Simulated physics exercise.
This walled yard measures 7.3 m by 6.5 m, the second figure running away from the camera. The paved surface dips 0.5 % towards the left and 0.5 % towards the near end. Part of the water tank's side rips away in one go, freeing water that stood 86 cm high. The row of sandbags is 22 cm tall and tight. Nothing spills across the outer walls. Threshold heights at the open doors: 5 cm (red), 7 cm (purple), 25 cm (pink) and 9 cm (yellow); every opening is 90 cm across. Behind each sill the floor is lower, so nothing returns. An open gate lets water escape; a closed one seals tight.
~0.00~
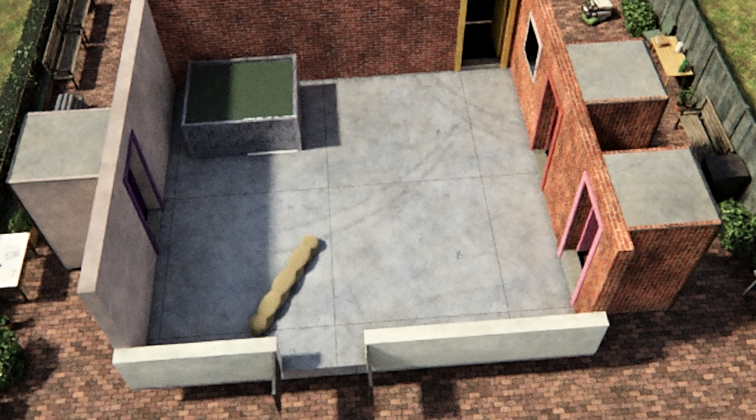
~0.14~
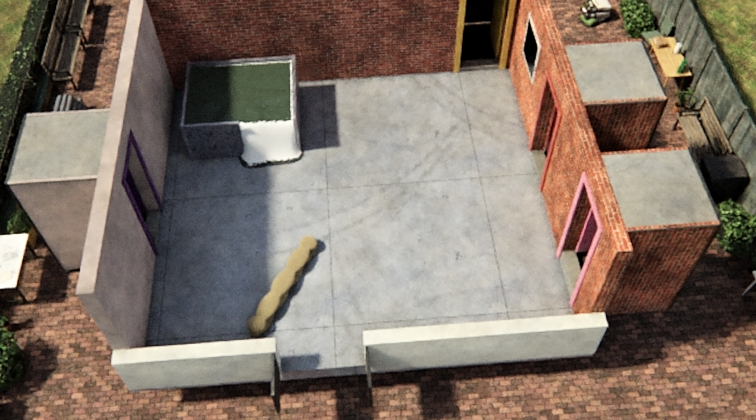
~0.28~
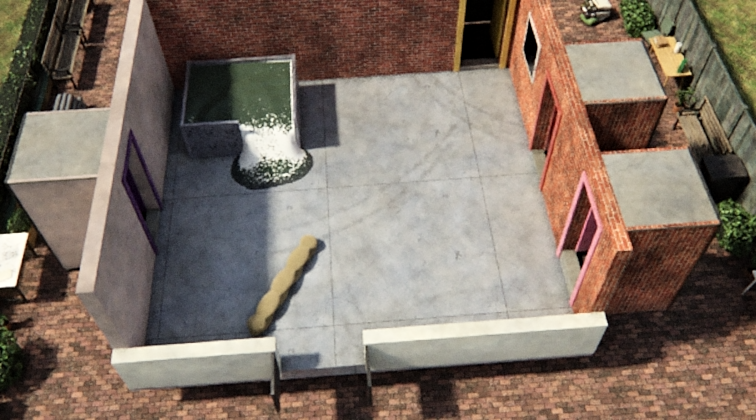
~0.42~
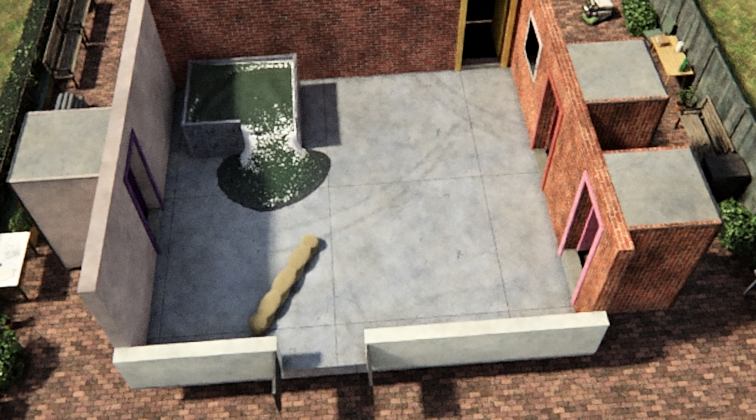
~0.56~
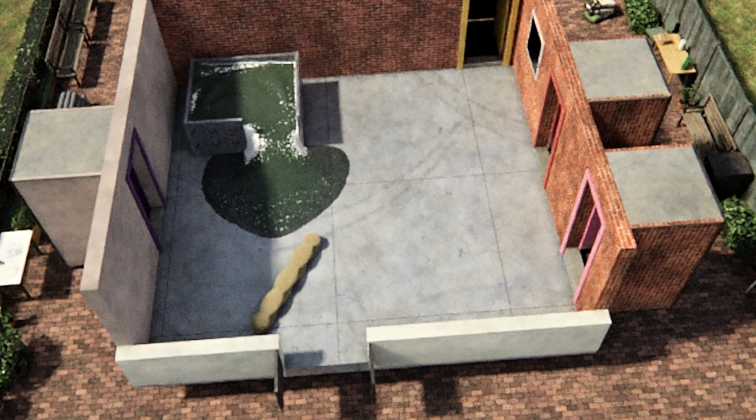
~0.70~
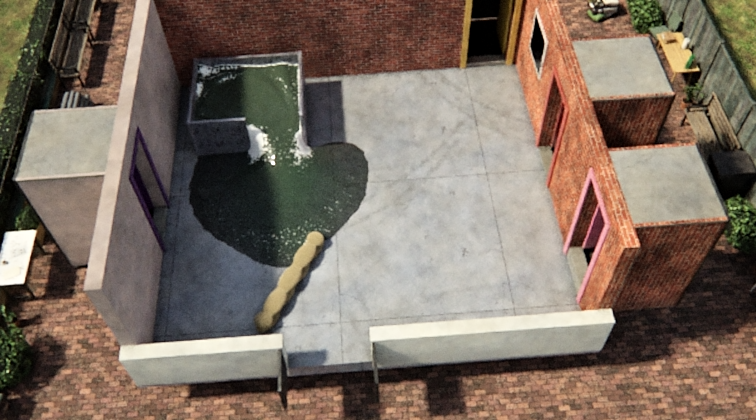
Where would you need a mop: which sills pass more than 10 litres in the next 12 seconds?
Door by door: At the red door it keeps below the limit; at the purple door it exceeds the limit; at the pink door it does not reach the limit; at the yellow door it keeps below the limit.
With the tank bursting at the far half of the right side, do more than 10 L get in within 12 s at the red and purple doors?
Against that limit: Red over, purple under.
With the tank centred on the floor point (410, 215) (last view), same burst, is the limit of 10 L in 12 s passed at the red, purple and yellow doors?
Then: Red not over, purple under, yellow above.
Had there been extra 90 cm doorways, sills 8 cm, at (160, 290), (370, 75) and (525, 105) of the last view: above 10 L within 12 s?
In that order: Past it, not over, under.
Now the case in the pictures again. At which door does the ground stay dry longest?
It is the yellow one.
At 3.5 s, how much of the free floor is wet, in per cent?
Some 55 per cent of it.
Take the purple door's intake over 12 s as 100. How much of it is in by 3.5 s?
Some 0 per cent by then.
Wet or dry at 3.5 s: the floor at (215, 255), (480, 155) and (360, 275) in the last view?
In turn: Under water, still dry, flooded.
After 1.4 s water covers 35 % of the floor and is deepest (46 cm) near (281, 151); red door not reached, purple door 8 cm at the sill, 0 L in, pink door not reached, yellow door not reached.
After 2.2 s water covers 55 % of the floor and is deepest (56 cm) near (162, 364); red door not reached, purple door 4 cm at the sill, 0 L in, pink door not reached, yellow door not reached.
After 3.5 s water covers 55 % of the floor and is deepest (30 cm) near (162, 364); red door not reached, purple door 9 cm at the sill, 1 L in, pink door 17 cm at the sill, 0 L in, yellow door not reached.
After 7.0 s water covers 85 % of the floor and is deepest (20 cm) near (181, 101); red door 4 cm at the sill, 0 L in, purple door 9 cm at the sill, 26 L in, pink door 12 cm at the sill, 0 L in, yellow door not reached.
After 12.0 s water covers 95 % of the floor and is deepest (10 cm) near (167, 224); red door 3 cm at the sill, 0 L in, purple door 9 cm at the sill, 31 L in, pink door 9 cm at the sill, 0 L in, yellow door 4 cm at the sill, 0 L in.
